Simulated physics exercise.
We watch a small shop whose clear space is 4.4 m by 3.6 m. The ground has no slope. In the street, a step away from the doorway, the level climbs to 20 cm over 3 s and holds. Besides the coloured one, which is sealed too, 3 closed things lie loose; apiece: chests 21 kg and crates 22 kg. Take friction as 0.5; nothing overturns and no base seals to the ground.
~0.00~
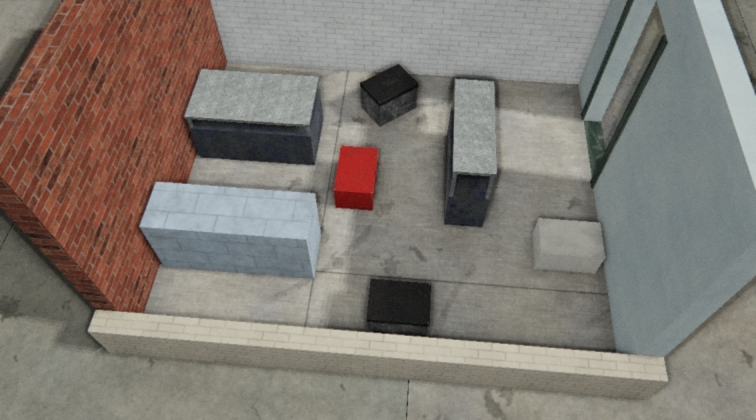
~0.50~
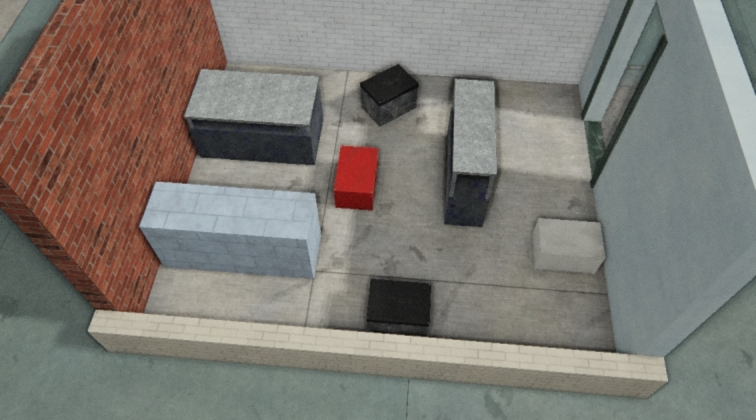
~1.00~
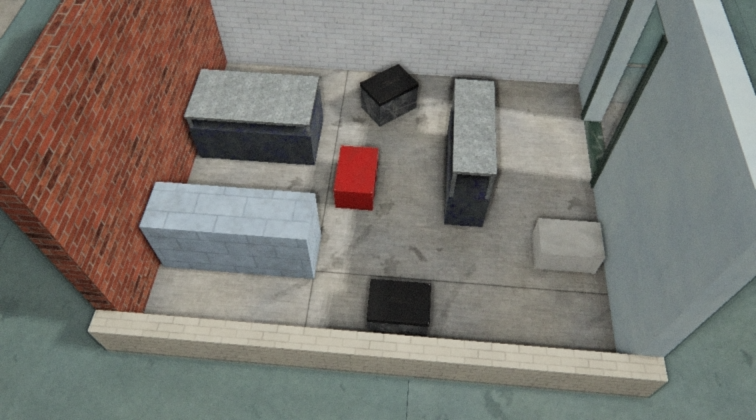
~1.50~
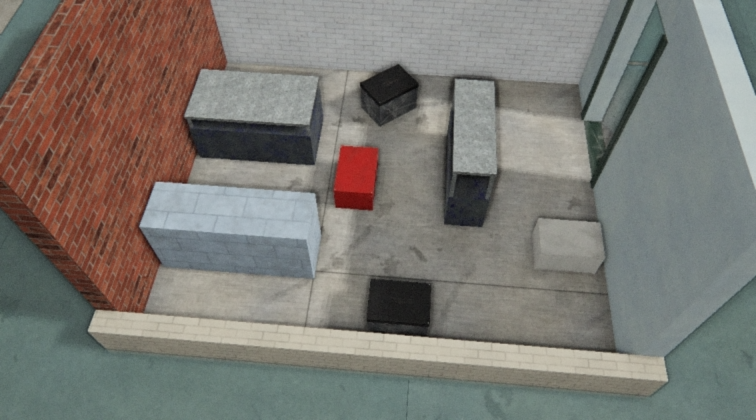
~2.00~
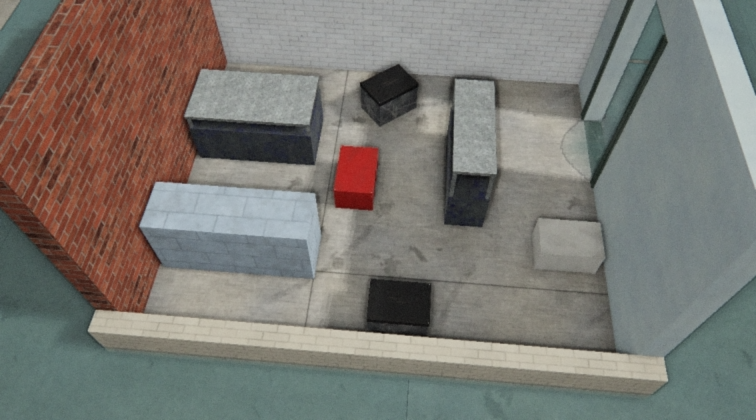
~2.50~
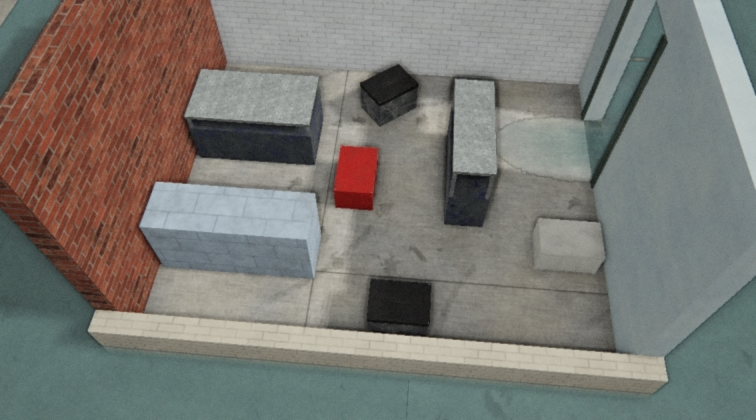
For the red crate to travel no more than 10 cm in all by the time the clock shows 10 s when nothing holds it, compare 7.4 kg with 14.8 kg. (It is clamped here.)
For it, only the higher weight holds it.
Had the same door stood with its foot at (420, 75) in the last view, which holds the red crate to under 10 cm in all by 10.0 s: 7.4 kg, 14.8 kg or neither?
In that case neither weight holds it.
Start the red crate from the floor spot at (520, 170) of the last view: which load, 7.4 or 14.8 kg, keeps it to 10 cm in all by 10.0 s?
Neither holds.
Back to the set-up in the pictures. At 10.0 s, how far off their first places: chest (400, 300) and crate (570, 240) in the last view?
In that order: 0 cm, 0 cm.
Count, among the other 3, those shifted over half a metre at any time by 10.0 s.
0 of them.
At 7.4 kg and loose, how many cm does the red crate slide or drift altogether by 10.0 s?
Some 60 cm in all.
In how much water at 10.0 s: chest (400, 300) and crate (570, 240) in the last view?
About 7 and 8 cm.
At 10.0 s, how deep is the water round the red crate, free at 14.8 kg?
About 4 cm.
After 3.5 s the red crate would be 0 cm from its start with 7.4 kg and 0 cm from its start with 14.8 kg; 0 cm of water round it then.
After 4.5 s the red crate would be 0 cm from its start with 7.4 kg and 0 cm from its start with 14.8 kg; 0 cm of water round it then.
After 7.0 s the red crate would be 6 cm from its start with 7.4 kg and 0 cm from its start with 14.8 kg; 3 cm of water round it then.
After 10.0 s the red crate would be 59 cm from its start with 7.4 kg and 4 cm from its start with 14.8 kg; 4 cm of water round it then.
